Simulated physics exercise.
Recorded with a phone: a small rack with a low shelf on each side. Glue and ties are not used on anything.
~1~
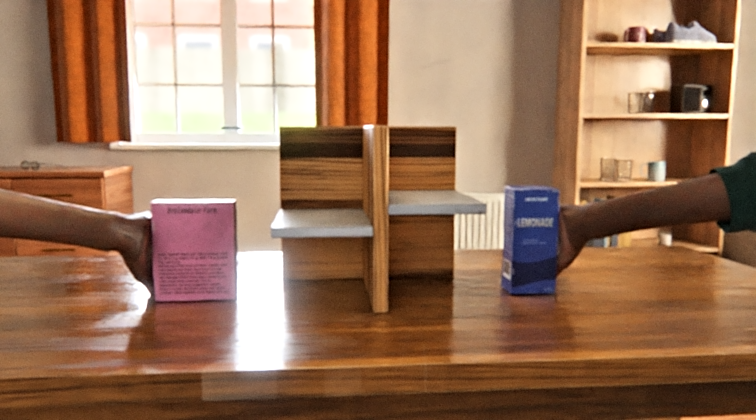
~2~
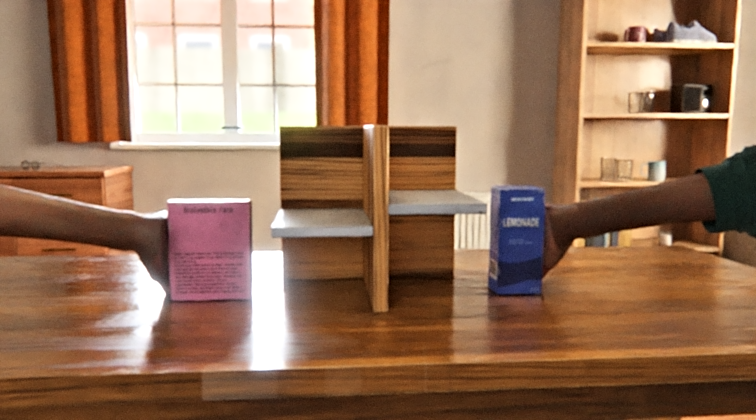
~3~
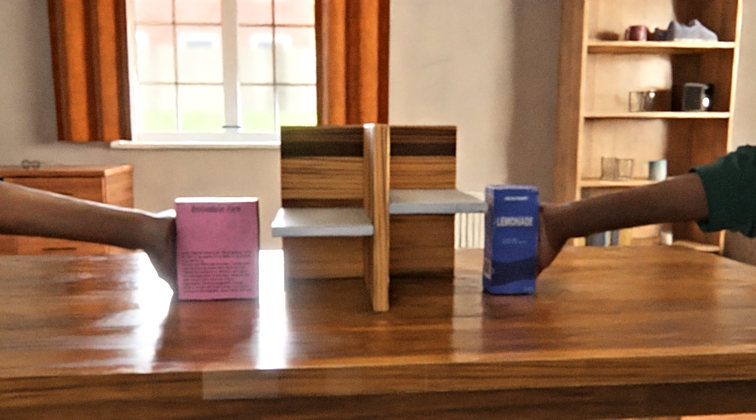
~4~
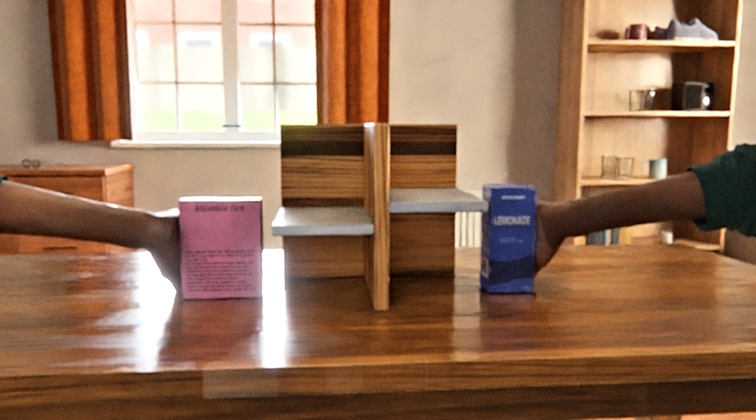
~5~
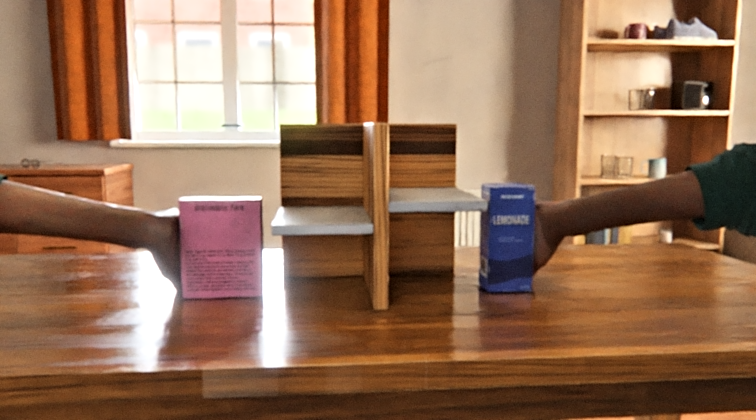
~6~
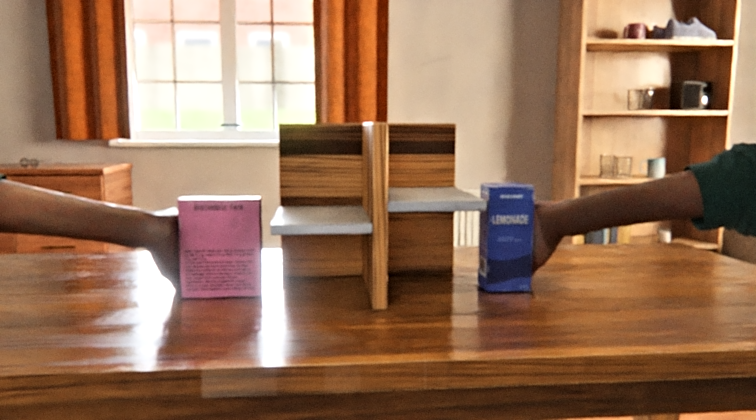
Two hands slid a pink packet and a blue lemonade carton inward across a wooden table from either side of a small shelved rack, then barely moved while still holding them.
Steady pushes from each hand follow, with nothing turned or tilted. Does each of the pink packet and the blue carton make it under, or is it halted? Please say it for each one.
As I see it, the pink packet gets stuck; the blue carton gets stuck.
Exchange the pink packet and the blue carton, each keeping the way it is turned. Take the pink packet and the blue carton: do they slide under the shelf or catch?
Pink packet - blocked; blue carton - blocked.
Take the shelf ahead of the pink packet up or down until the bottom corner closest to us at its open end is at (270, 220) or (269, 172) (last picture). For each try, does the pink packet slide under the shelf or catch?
Is blocked; passes underneath.
Then, 0.20 s after the last picture, pink packet sliding up to the opening near (228, 247); blue carton sliding up to the opening near (499, 237).
Then, 0.26 s after the last picture, pink packet sliding up to the opening near (236, 246); blue carton sliding up to the opening near (491, 237).
Then, 0.54 s after the last picture, pink packet stopped at the opening near (236, 246); blue carton stopped at the opening near (492, 237).
At rest, the pink packet catches on the edge, near (236, 246); the blue carton catches on the edge, near (492, 237).
